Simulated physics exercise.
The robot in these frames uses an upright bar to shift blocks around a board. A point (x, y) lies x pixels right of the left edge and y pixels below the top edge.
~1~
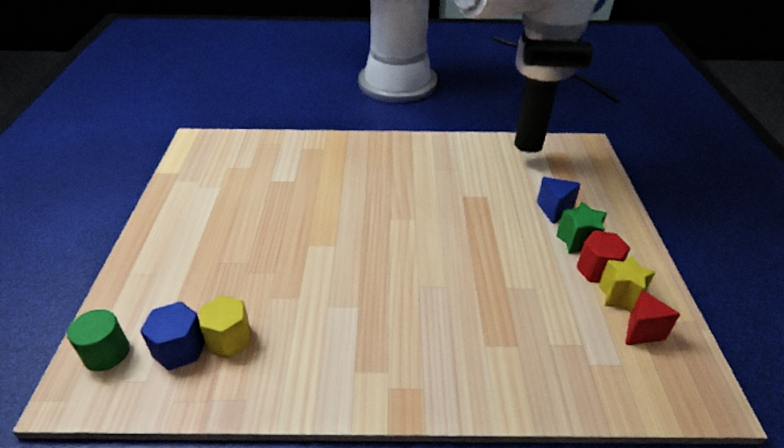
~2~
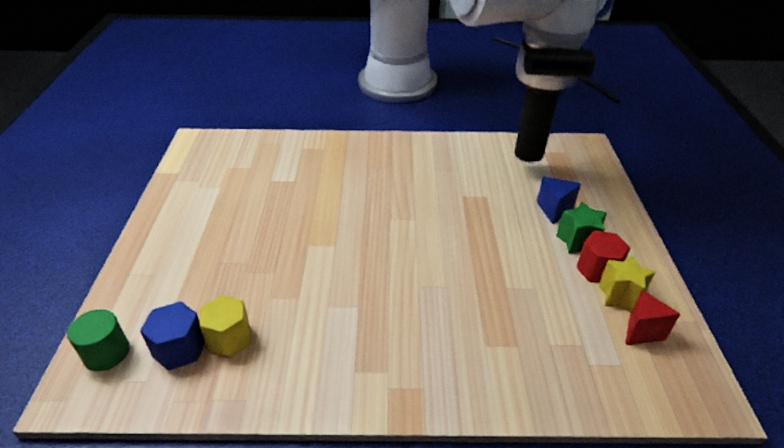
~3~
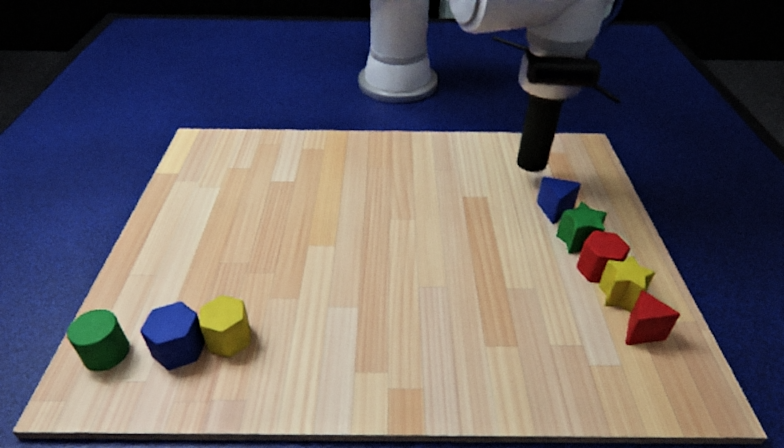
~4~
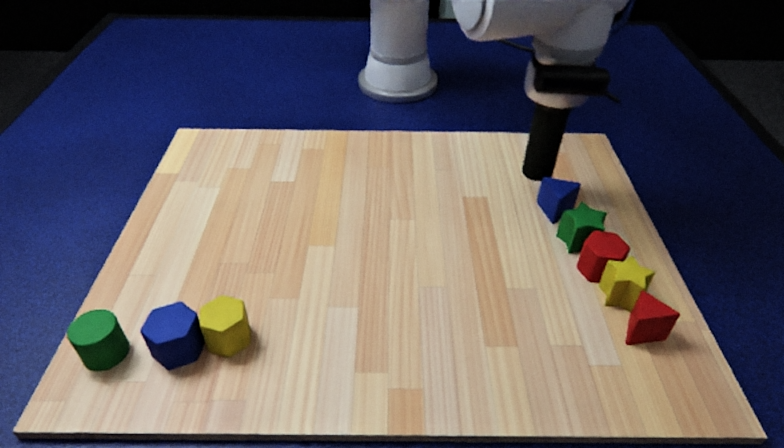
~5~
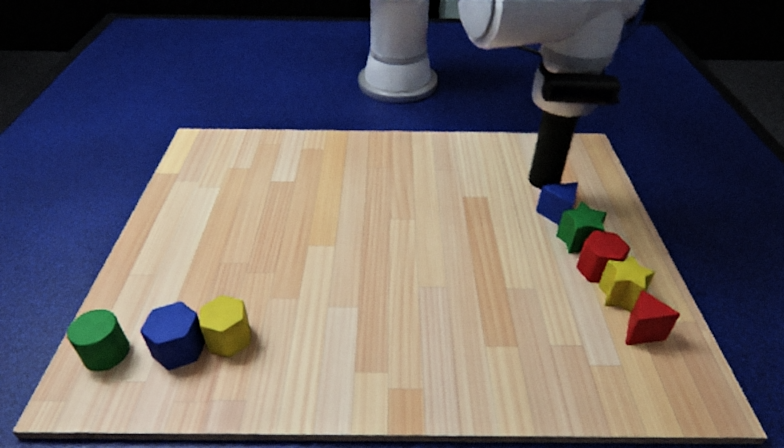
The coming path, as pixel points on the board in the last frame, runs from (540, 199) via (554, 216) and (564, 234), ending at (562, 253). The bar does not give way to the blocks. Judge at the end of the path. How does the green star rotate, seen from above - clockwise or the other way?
Twists clockwise.
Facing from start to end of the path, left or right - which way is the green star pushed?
Sideways shift: Left.
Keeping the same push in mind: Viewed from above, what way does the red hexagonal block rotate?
It is turned clockwise.
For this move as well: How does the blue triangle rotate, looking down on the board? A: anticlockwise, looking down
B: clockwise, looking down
Choice A: Anticlockwise, looking down.
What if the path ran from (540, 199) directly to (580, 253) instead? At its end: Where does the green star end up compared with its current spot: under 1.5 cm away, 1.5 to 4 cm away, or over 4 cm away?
I'd go with over 4 cm for this block.
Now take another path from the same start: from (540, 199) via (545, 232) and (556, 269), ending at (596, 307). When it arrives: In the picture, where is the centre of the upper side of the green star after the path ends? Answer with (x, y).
In the picture, it is at (608, 222).
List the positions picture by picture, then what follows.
In the first picture, tip of the bar (528, 145), middles of tops, blue triangle (561, 186), green star (587, 216), red hexagonal block (608, 244), yellow star (632, 270).
In the second picture, bar (529, 155), nothing pushed.
In the third picture, bar (532, 164), nothing pushed.
In the fourth picture, bar (537, 173), nothing pushed.
In the fifth picture, bar (544, 181), blue triangle (564, 190), green star (587, 216), red hexagonal block (608, 244), yellow star (632, 270).
On the path given first. One third of the way, bar (559, 198); blue triangle (586, 205), turned 45° anticlockwise; green star (613, 224), turned 20° clockwise; red hexagonal block (612, 249), turned 20° clockwise; yellow star (634, 275).
Two thirds of the way, bar (569, 216); blue triangle (602, 209), turned 65° anticlockwise; green star (628, 230), turned 35° clockwise; red hexagonal block (613, 250), turned 20° clockwise; yellow star (634, 276).
At the end, bar (567, 234); blue triangle (602, 209), turned 70° anticlockwise; green star (628, 230), turned 35° clockwise; red hexagonal block (613, 250), turned 20° clockwise; yellow star (634, 276).
